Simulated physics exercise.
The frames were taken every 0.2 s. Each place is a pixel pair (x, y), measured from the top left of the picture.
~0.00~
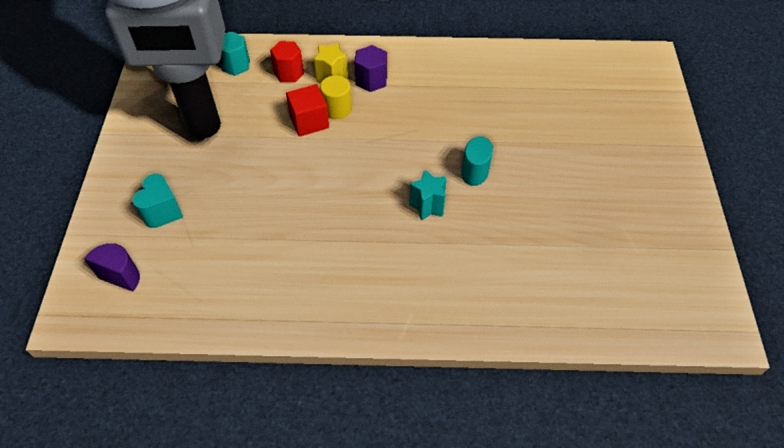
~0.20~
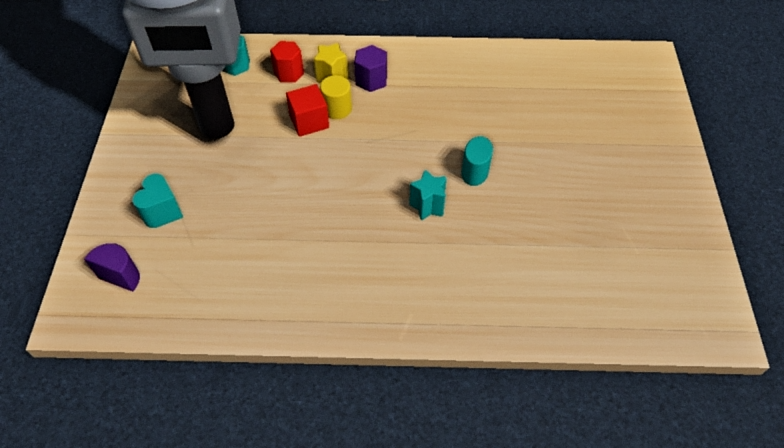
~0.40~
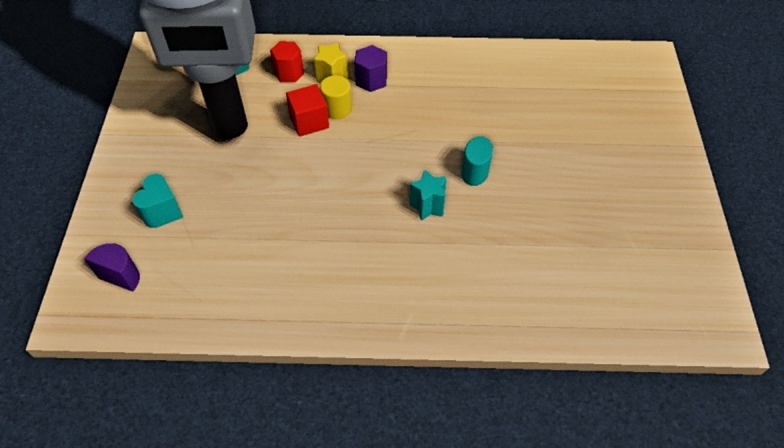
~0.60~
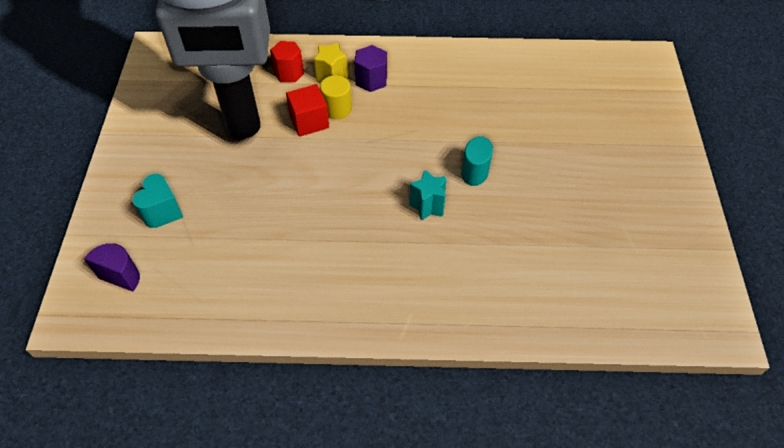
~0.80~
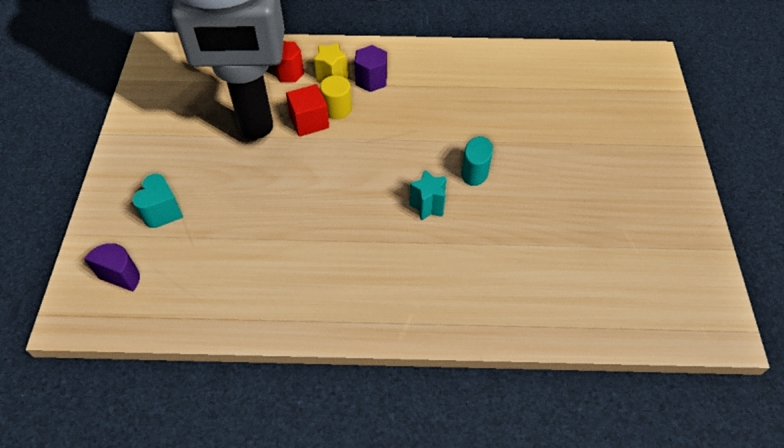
Robot arm with a black cylindrical tip sliding slightly right across a wooden board toward a red block, the coloured blocks staying still.
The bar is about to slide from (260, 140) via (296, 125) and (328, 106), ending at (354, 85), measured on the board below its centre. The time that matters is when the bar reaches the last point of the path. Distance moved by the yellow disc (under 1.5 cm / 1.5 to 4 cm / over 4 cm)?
Displaced more than 4 cm.
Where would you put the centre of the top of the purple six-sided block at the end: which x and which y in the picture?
I'd place it at (389, 44), taking the centre of its top.
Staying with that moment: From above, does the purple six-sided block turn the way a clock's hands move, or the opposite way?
Bird's-eye view: Counterclockwise.
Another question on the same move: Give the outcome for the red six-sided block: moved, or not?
Same place.
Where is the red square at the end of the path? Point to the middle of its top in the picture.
The middle of its upper face should be somewhere near (385, 66).
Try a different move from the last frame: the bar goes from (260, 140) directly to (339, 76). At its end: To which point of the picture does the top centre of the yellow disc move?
It should be at (383, 83) by then.
What follows on the original path. One third of the way, bar at (294, 111); red square at (324, 89); yellow disc at (352, 78).
Two thirds of the way, bar at (327, 92); red square at (359, 75), turned 20° clockwise; yellow disc at (391, 72); purple six-sided block at (380, 51), turned 40° anticlockwise.
At the end, bar at (354, 72); red six-sided block still; red square at (385, 66), turned 35° clockwise; yellow star at (334, 44), turned 55° anticlockwise; yellow disc at (416, 71); purple six-sided block at (389, 44), turned 80° anticlockwise.
